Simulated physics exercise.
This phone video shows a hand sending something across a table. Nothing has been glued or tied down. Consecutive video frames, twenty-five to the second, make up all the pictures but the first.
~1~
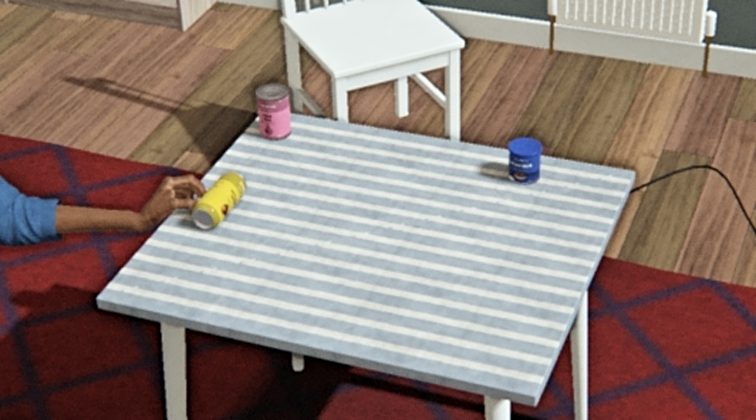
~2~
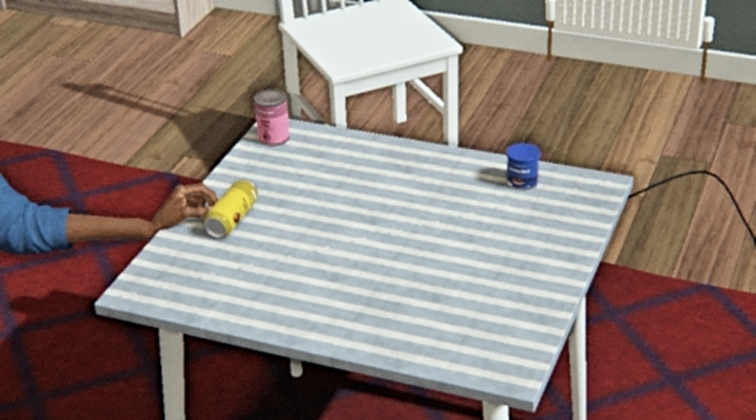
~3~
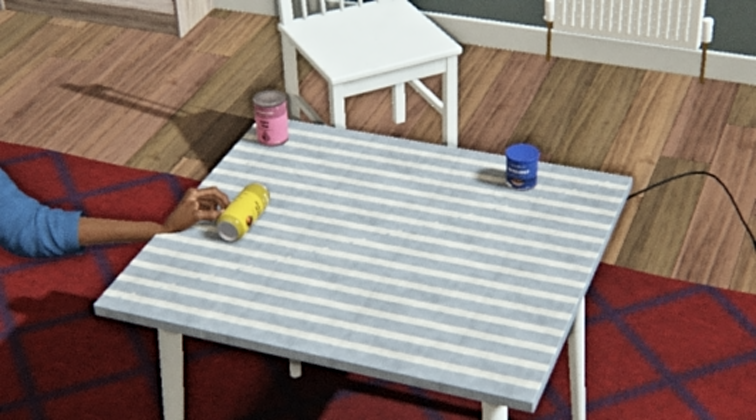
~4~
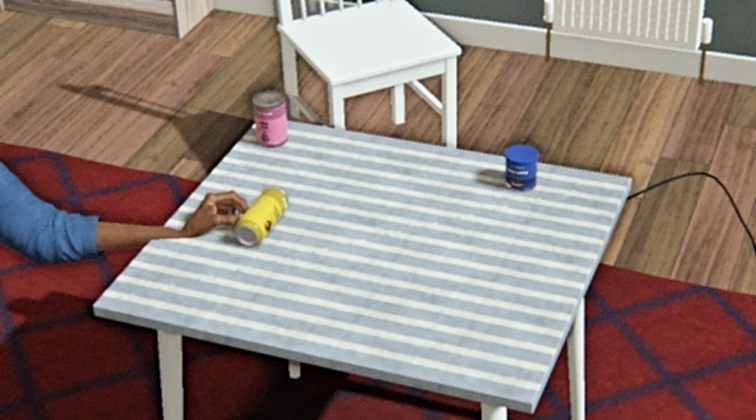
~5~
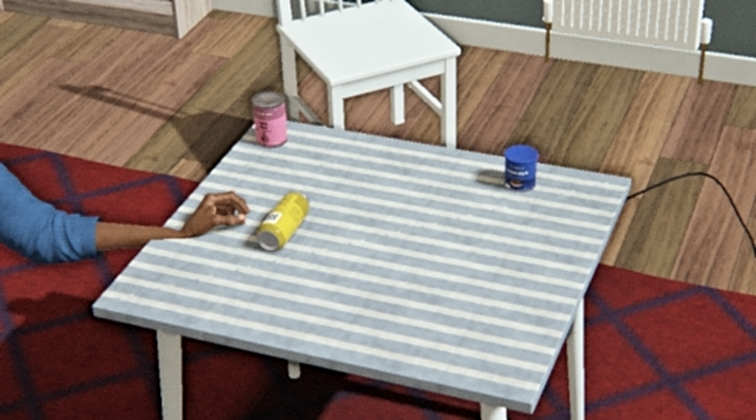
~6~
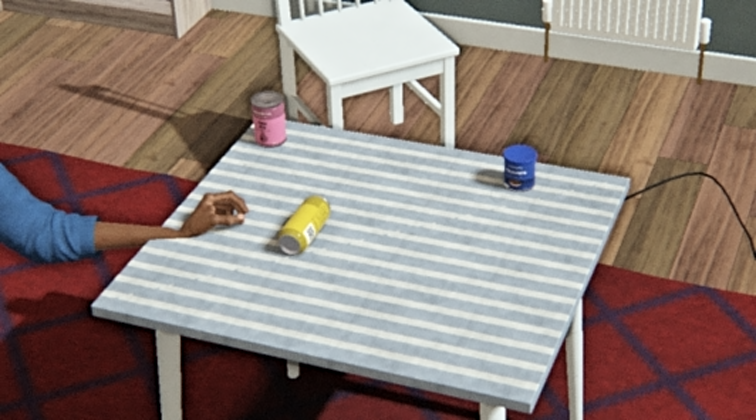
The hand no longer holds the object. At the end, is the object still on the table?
No.
Then, 0.40 s after the last picture, yellow can rolled well along near (521, 266).
Then, 0.80 s after the last picture, yellow can now off the table.
By the end, off the table, yellow can.
